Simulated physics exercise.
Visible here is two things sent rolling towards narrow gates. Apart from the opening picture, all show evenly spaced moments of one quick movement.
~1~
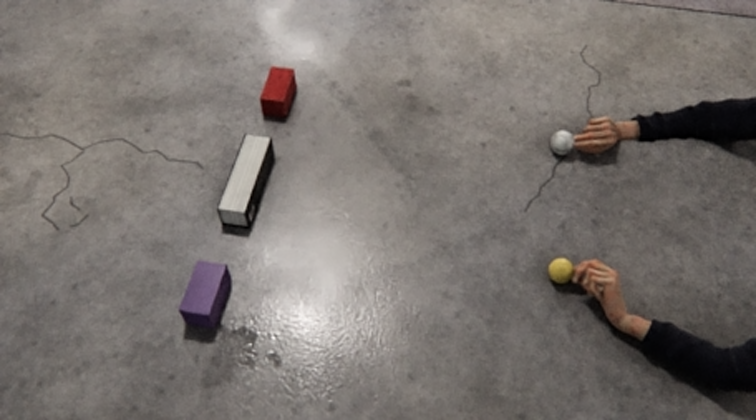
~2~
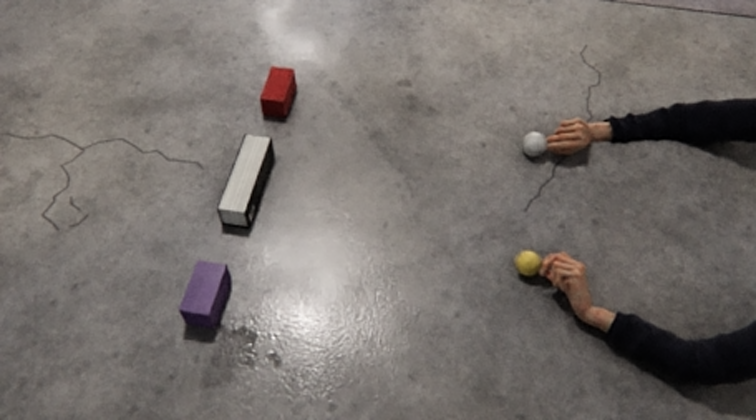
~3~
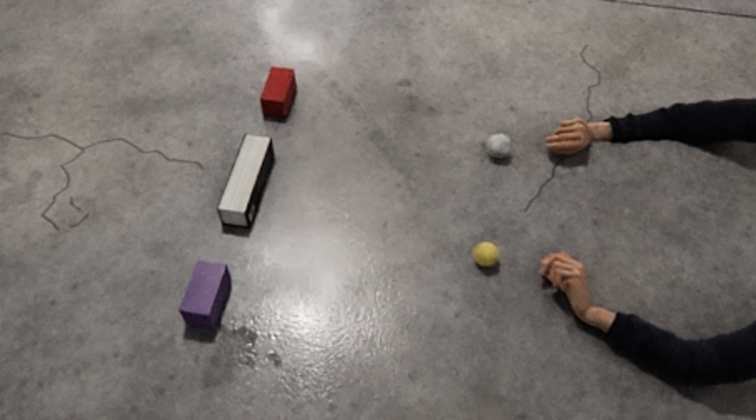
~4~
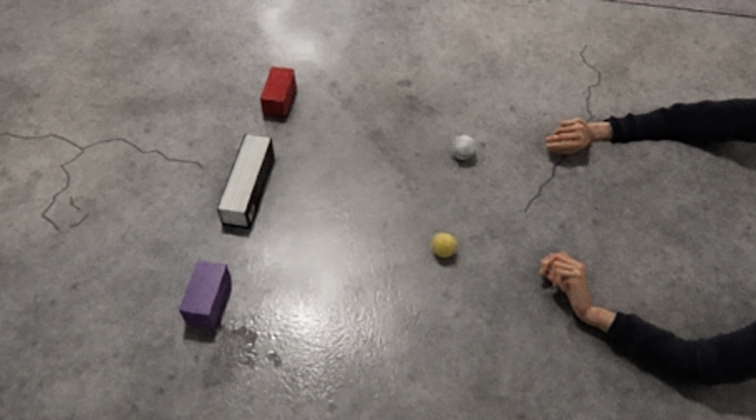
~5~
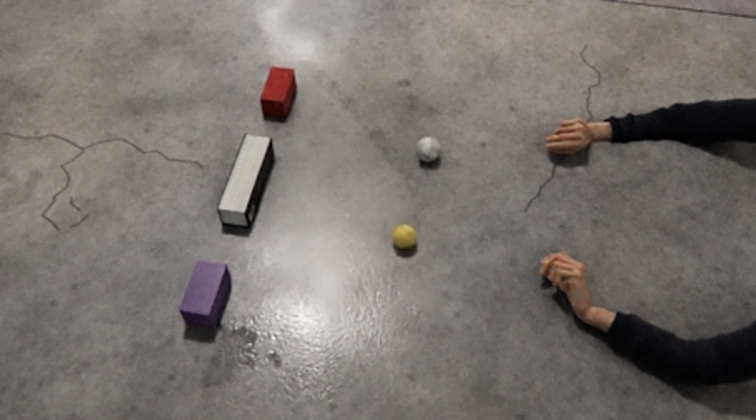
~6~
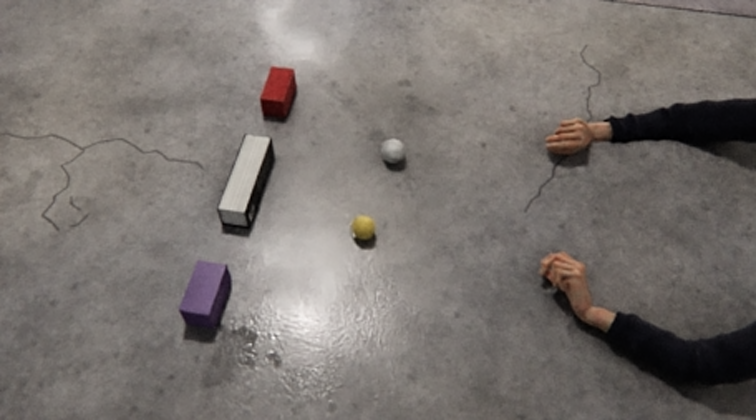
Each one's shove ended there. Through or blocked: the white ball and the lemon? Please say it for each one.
White ball blocked, lemon blocked.
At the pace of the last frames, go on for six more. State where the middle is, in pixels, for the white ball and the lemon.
The white ball ends up near (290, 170) and the lemon near (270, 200).
Then, 0.40 s after the last picture, white ball coming back near (293, 177); lemon moving sideways near (274, 200).
By the end, the white ball bounces off; the lemon bounces off, near (275, 196).
